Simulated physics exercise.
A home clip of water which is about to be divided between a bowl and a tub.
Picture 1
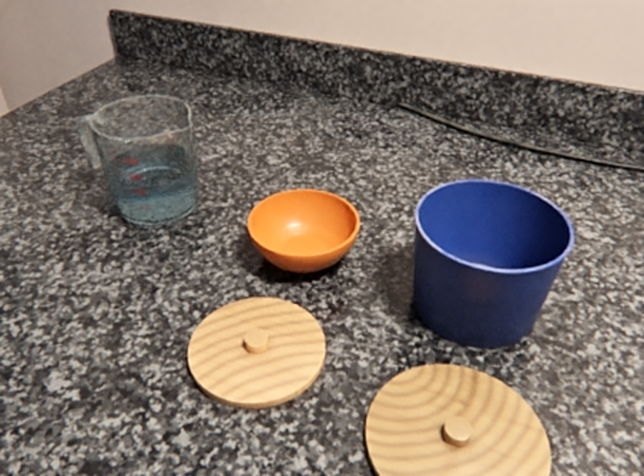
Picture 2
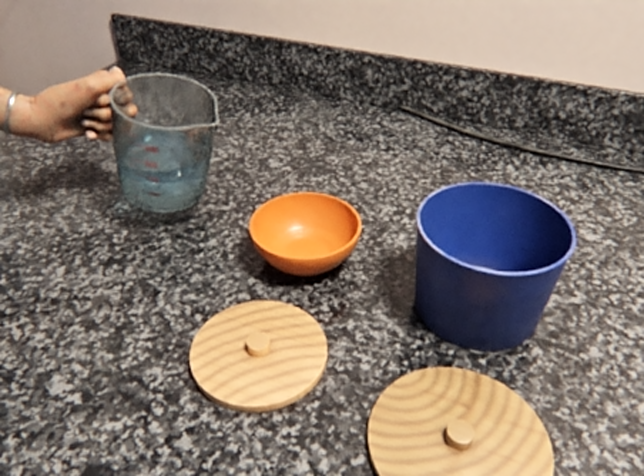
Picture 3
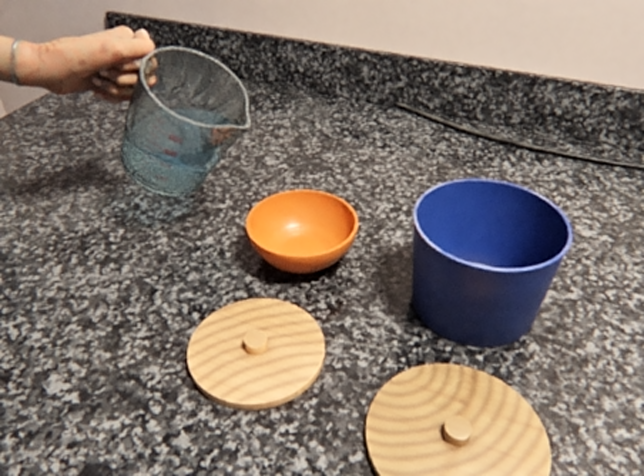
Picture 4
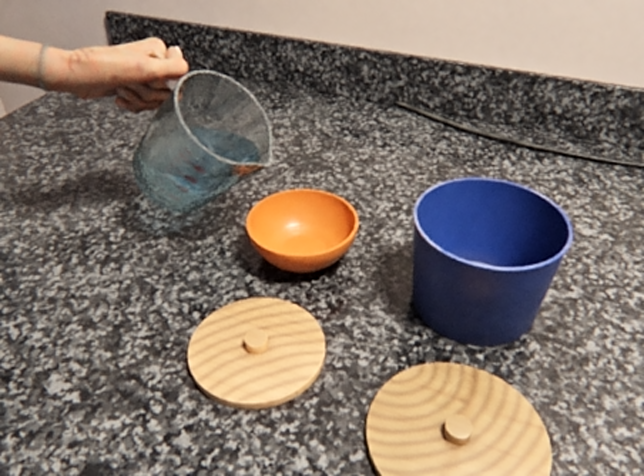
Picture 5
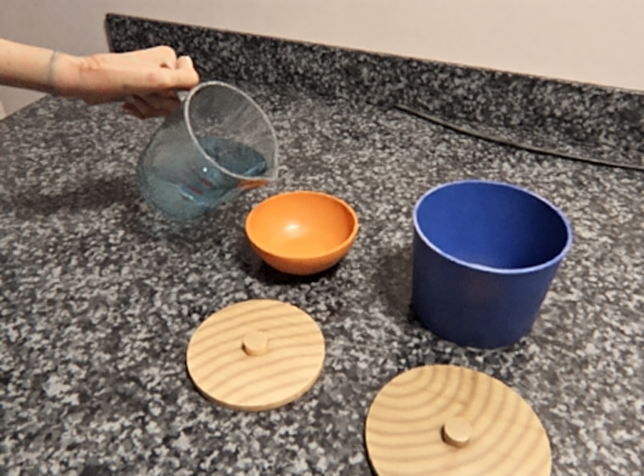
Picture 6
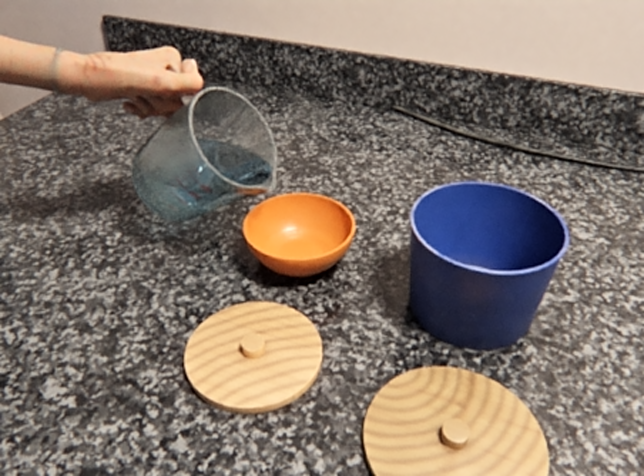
The footage shows a hand gripping a clear glass jug of bluish liquid on a speckled countertop, lifting it and tilting it gradually rightward beside an open orange bowl, while a blue tub and two round wooden lids stay still.
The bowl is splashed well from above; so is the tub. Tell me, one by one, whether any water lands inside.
Outcome: The bowl contains it. The tub contains it.
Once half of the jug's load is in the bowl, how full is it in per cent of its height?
Roughly 70 per cent of its height.
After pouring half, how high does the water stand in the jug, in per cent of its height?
Roughly 25 in a hundred, by my reckoning.
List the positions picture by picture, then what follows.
The first picture shows all stand on the top; jug (150, 159) about half full; bowl (304, 240) open; tub (482, 265) open.
The second picture shows the hand lifts the jug; jug about half full, surface at (163, 148); bowl (306, 243) open.
The third picture shows tilting; jug (180, 125) tipped 30° with all of its load; tub (481, 264) open.
The fourth picture shows no stream yet; jug (199, 146) tipped 40° with all of its load; bowl (303, 240) open.
The fifth picture shows still nothing leaves it; jug (204, 156) tipped 45° with all of its load; tub (481, 266) open.
The sixth picture shows on the point of pouring; jug (203, 160) tipped 50° with all of its load; bowl (300, 244) open; tub (478, 267) open.
Soon after, the water goes into the bowl.
Later, the water goes into the tub.
In the end, the bowl has its share inside; the tub has its share inside.
